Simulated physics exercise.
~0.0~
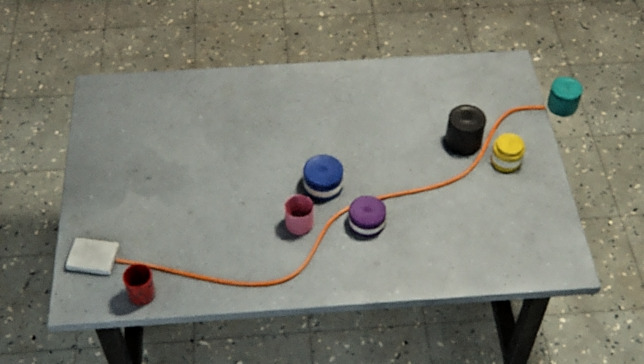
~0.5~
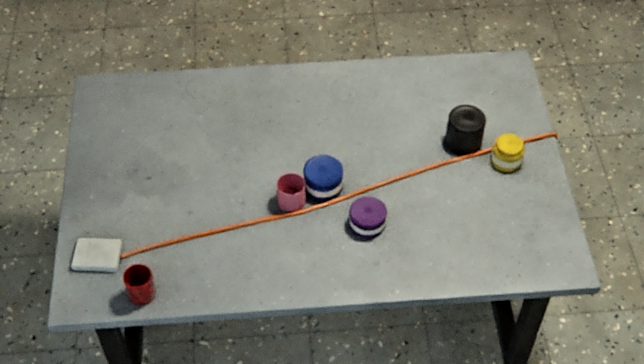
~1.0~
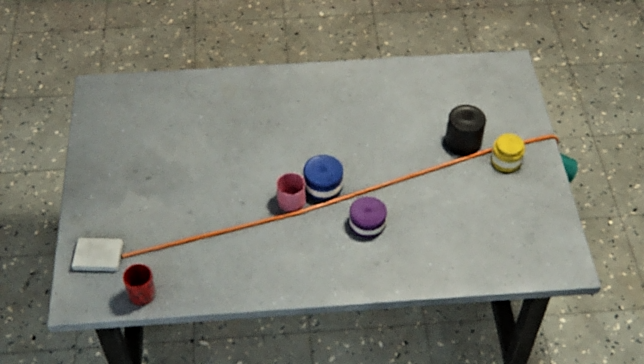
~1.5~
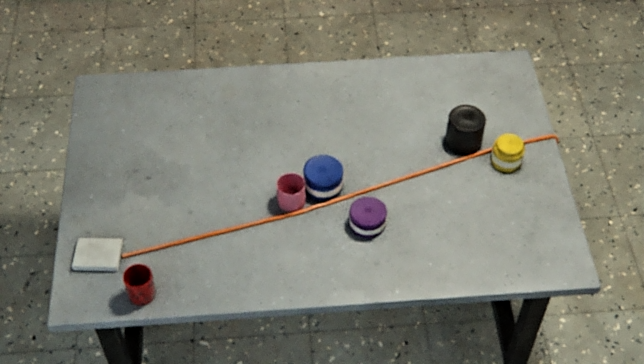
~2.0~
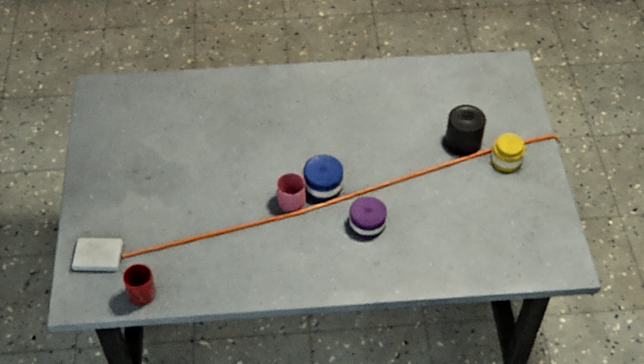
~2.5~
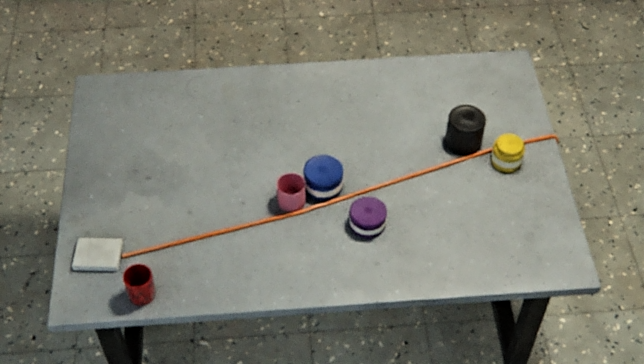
A teal object dropped off the right side of a gray table, pulling the curvy orange cable straight, which nudged a pink cup up beside the blue canister; it swung briefly into view below the edge, while everything on top ended up still.
